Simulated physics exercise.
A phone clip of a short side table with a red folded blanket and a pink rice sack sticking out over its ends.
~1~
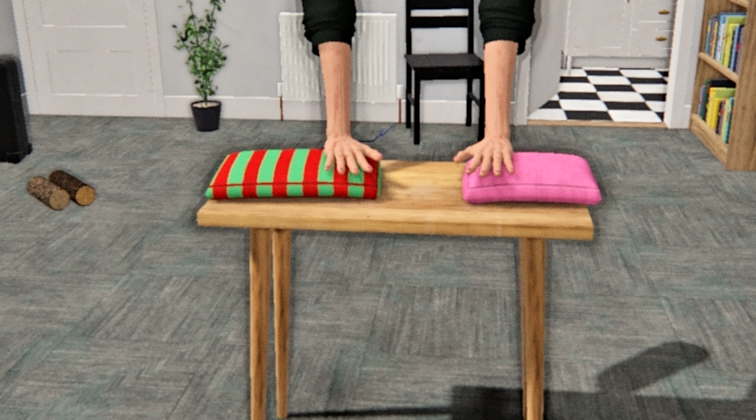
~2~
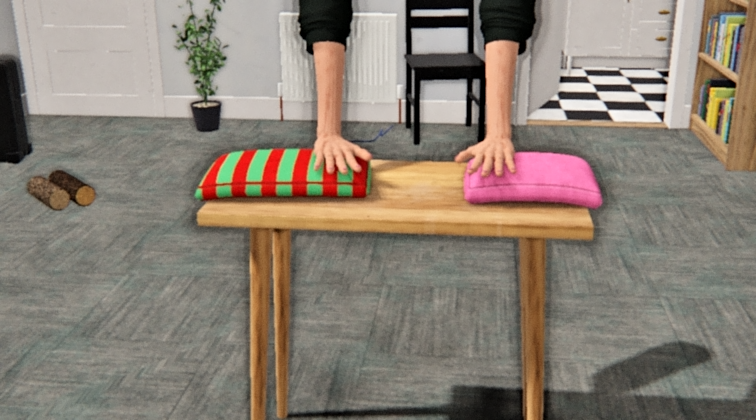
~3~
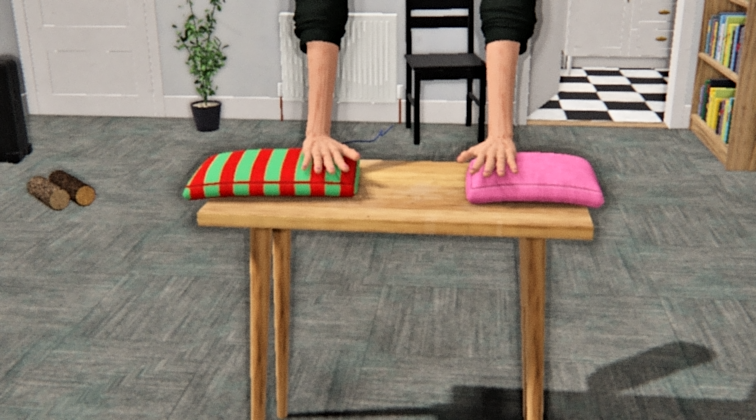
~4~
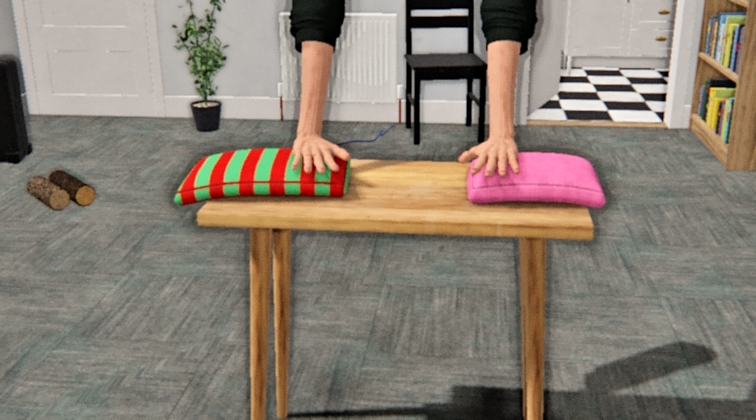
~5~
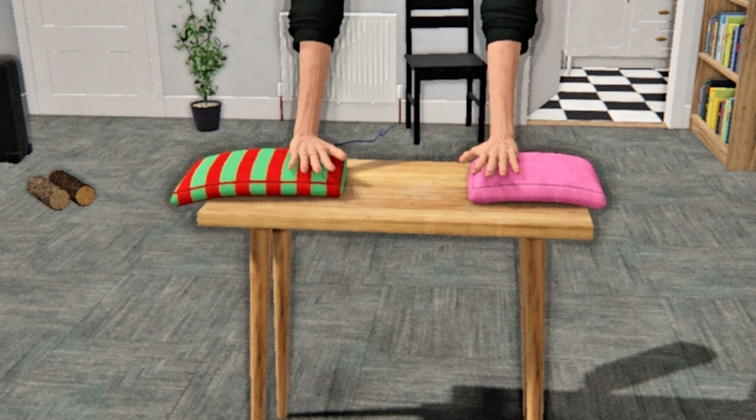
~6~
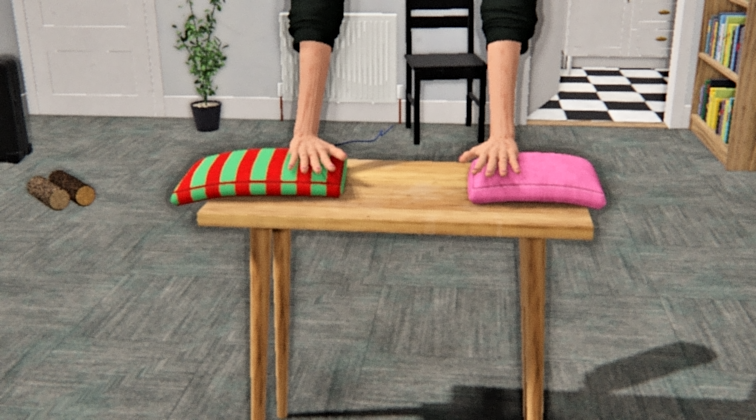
Two hands pressed on a striped red and green bundle and a pink one on a small wooden table, sliding the striped one left past the edge while the pink one barely shifted right, then both stayed still.
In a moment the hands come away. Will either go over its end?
In the end the red folded blanket remains on top; the pink rice sack holds its place.
Then, 0.40 s later than the last view, folded blanket at rest; rice sack at rest.
Finally, folded blanket at rest; rice sack at rest. The red folded blanket holds its place and the pink rice sack stays up there.
